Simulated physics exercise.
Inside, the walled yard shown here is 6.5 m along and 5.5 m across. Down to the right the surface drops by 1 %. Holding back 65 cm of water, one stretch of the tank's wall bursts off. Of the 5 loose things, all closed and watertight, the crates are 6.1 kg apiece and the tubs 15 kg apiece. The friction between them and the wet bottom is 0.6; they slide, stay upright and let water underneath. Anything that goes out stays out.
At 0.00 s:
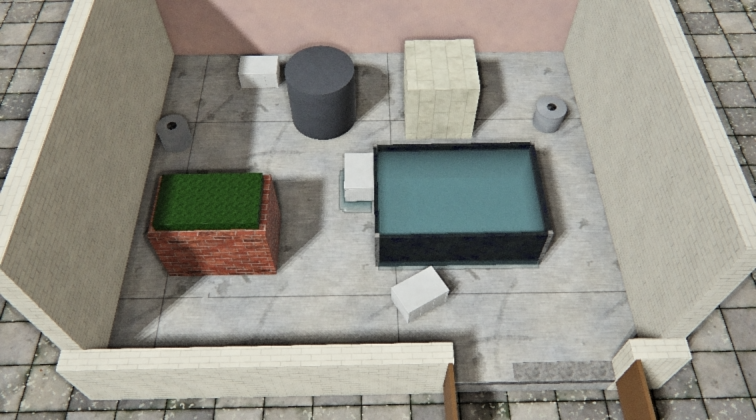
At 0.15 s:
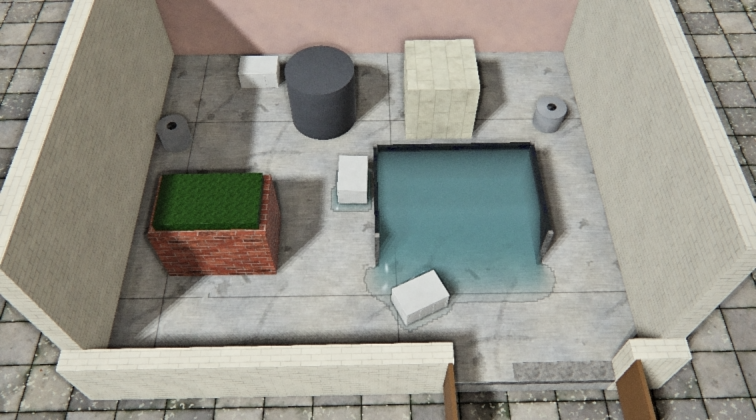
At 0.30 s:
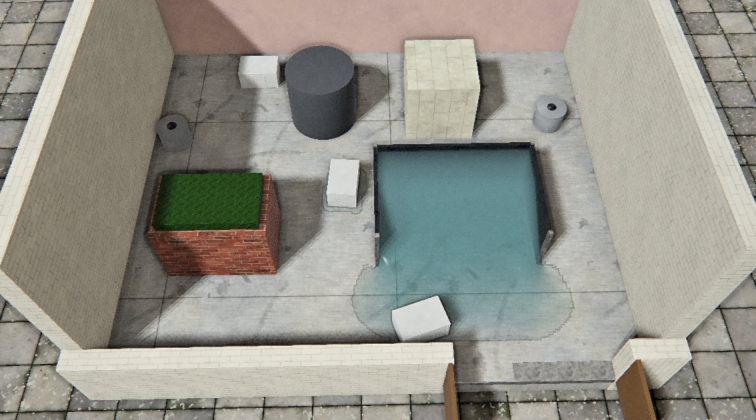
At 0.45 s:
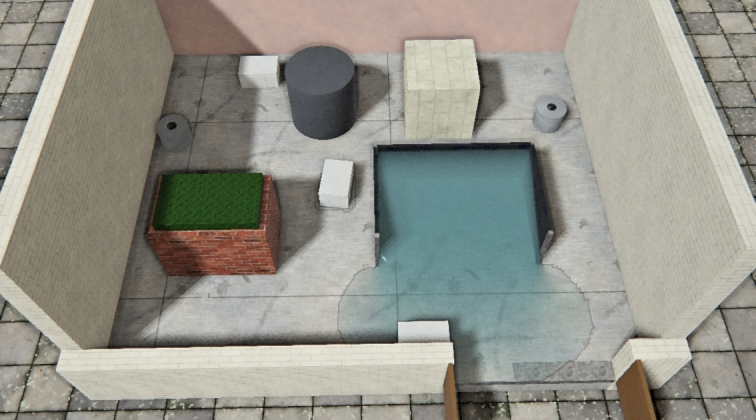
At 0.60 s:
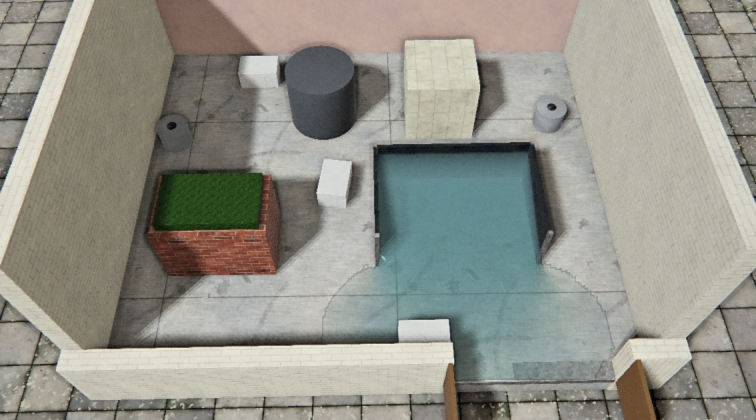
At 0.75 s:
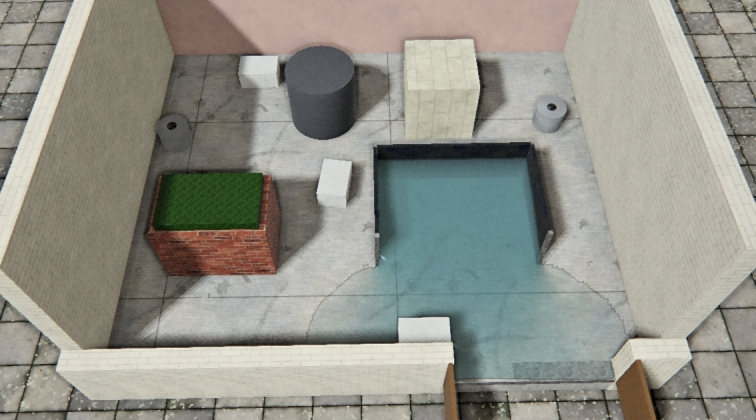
Water pours from the tank's open front and spreads across the yard, pushing two white blocks.
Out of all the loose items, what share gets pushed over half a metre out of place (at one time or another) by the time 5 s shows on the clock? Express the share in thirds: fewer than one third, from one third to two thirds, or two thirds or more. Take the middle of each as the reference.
Lower band.
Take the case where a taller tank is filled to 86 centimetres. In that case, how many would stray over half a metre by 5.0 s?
1.
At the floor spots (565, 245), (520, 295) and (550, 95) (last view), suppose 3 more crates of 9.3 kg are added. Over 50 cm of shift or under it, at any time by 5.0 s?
In turn: Short of it, over, short of it.
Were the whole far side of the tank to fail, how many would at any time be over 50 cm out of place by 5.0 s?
In that case the number is 2.
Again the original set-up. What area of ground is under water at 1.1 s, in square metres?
I'd estimate close to 9.0 m2.
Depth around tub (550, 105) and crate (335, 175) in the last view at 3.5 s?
I'd put it at 0 cm and 1 cm respectively.
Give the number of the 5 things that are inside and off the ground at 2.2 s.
Of them, 1.
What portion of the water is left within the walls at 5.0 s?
About 46 in a hundred parts of the water.
After 1.1 s 1 of 5 are over 50 cm from their spots; 1 afloat.
After 2.2 s 1 of 5 are over 50 cm from their spots; 1 afloat.
After 3.5 s 1 of 5 are over 50 cm from their spots; 1 afloat.
After 5.0 s 1 of 5 are over 50 cm from their spots, and 1 have been at some point; 1 afloat.
